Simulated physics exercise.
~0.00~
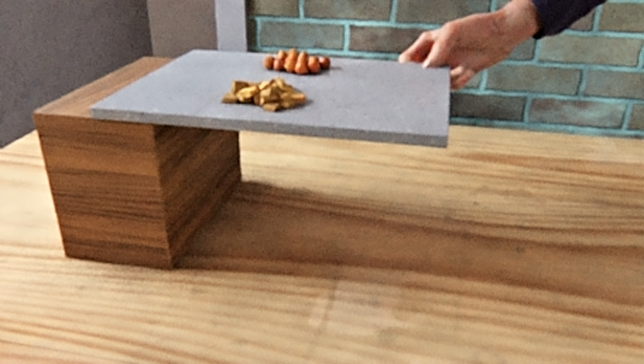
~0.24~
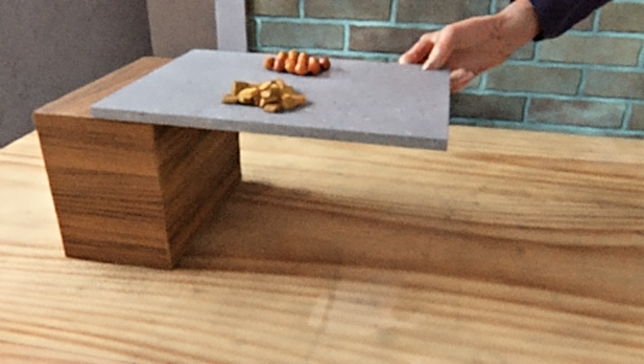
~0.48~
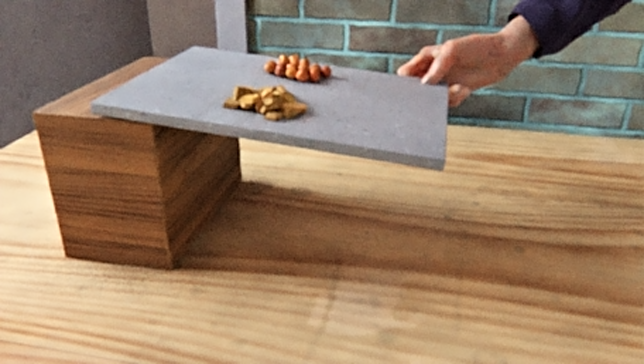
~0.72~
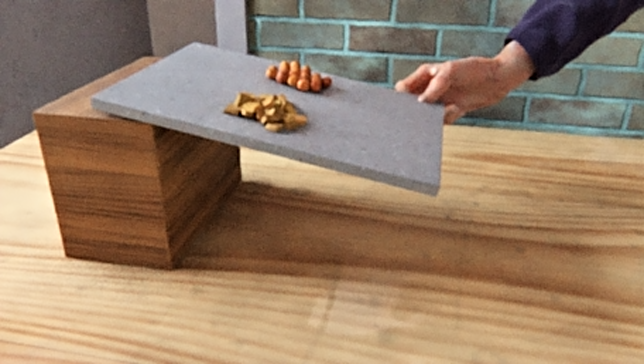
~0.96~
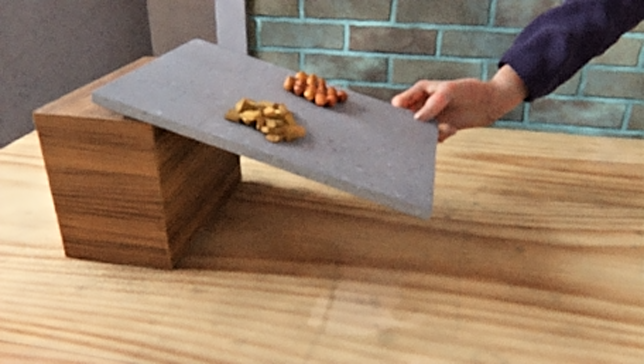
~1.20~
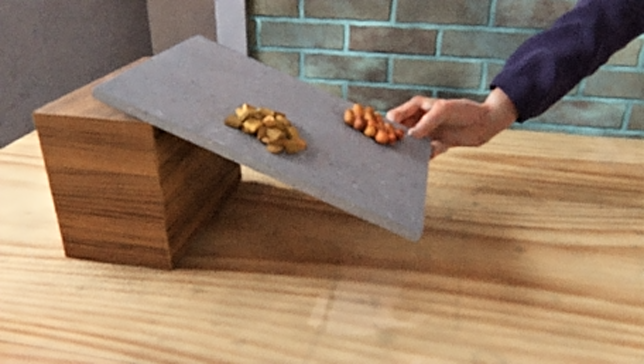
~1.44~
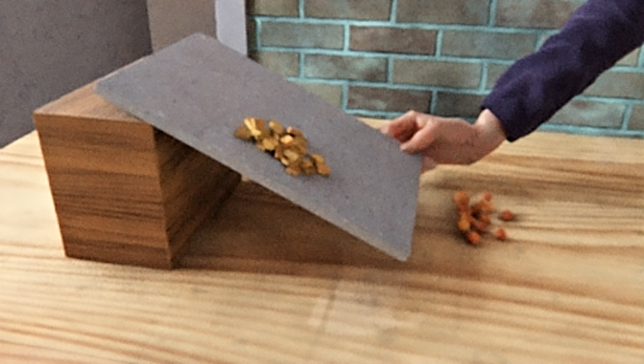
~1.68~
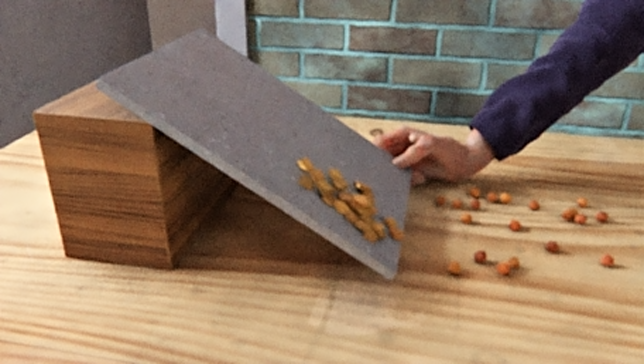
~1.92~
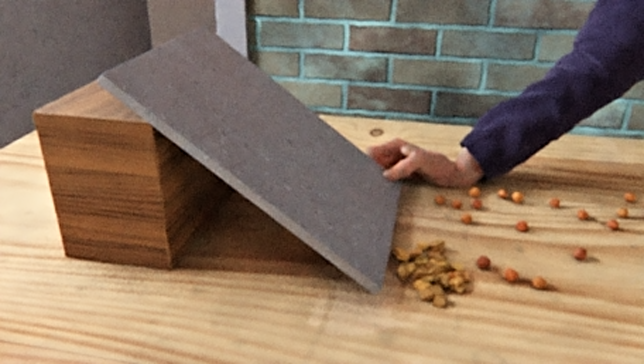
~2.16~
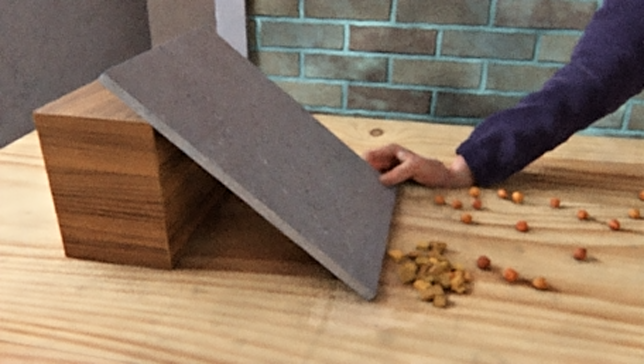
On a wooden table before a brick wall, a hand lowers one end of a grey board propped on a wooden block; the far pile of reddish-orange pieces slides off first and scatters widely, then the near yellow-brown pieces slide down and settle in a heap by the board's lower edge.
